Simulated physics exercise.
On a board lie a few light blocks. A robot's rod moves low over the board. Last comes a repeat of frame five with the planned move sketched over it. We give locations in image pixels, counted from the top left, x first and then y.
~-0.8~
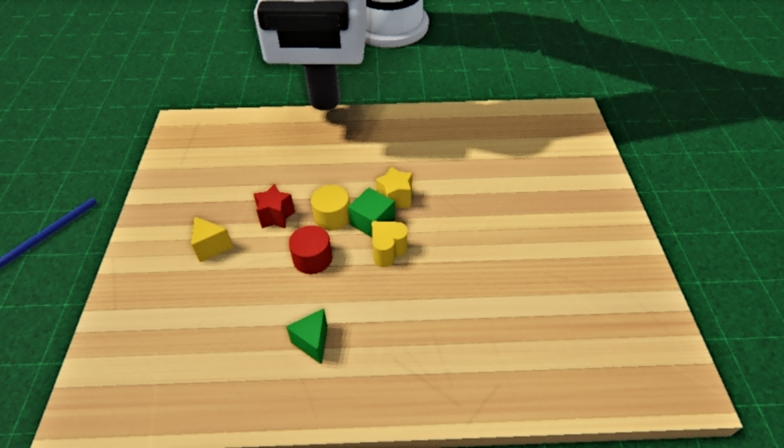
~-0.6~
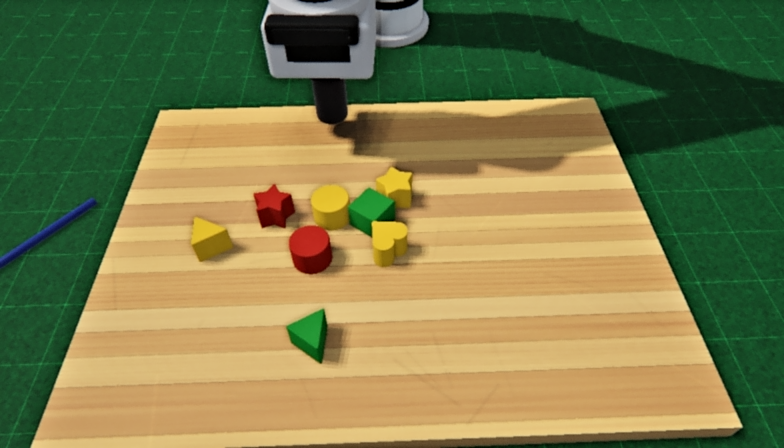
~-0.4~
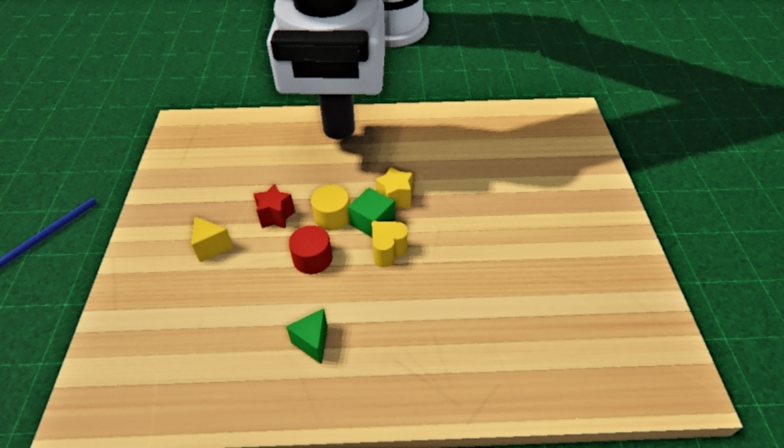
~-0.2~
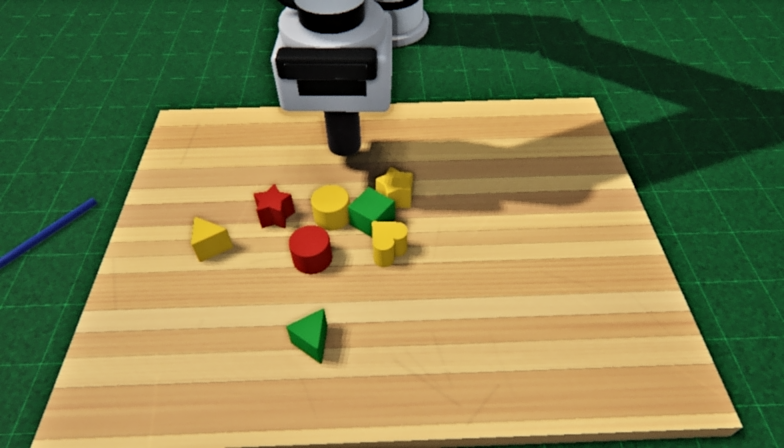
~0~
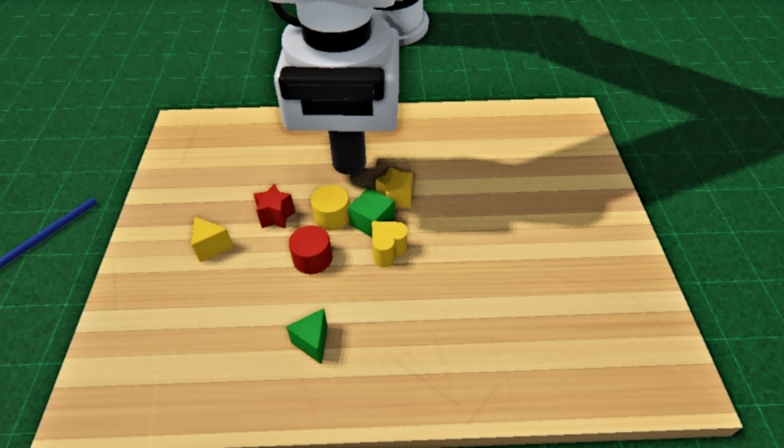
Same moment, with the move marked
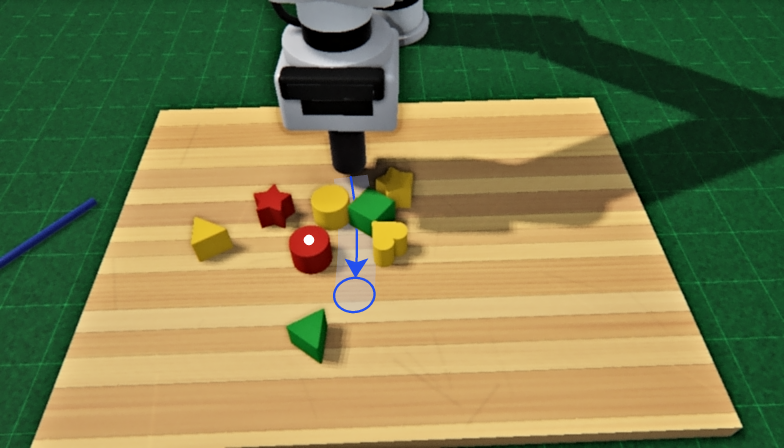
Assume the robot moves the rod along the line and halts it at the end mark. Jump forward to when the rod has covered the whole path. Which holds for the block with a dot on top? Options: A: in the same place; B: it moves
I choose B.
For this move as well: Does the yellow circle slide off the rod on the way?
Yes.
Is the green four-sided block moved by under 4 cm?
I believe not.
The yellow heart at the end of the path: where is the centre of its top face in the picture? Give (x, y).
At pixel (429, 265).
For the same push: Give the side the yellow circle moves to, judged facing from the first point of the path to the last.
To the right.
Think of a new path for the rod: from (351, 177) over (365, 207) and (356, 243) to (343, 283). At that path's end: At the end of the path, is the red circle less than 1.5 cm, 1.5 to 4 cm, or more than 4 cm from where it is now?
The displacement of the red circle is below 1.5 cm.
The line goes from (351, 177) via (357, 230), ending at (354, 295); the dot is on the red circle.
What follows on the original path. One third of the way, rod at (354, 199); yellow circle at (323, 211); green four-sided block at (376, 213), turned 15° clockwise; yellow heart at (391, 239), turned 25° anticlockwise.
Two thirds of the way, rod at (356, 238); red circle at (297, 250); yellow circle at (316, 219); green four-sided block at (388, 248), turned 15° anticlockwise; yellow heart at (418, 261), turned 70° anticlockwise.
At the end, rod at (353, 283); red circle at (297, 250); yellow circle at (316, 219); green four-sided block at (394, 259), turned 35° anticlockwise; yellow heart at (429, 265), turned 90° anticlockwise.
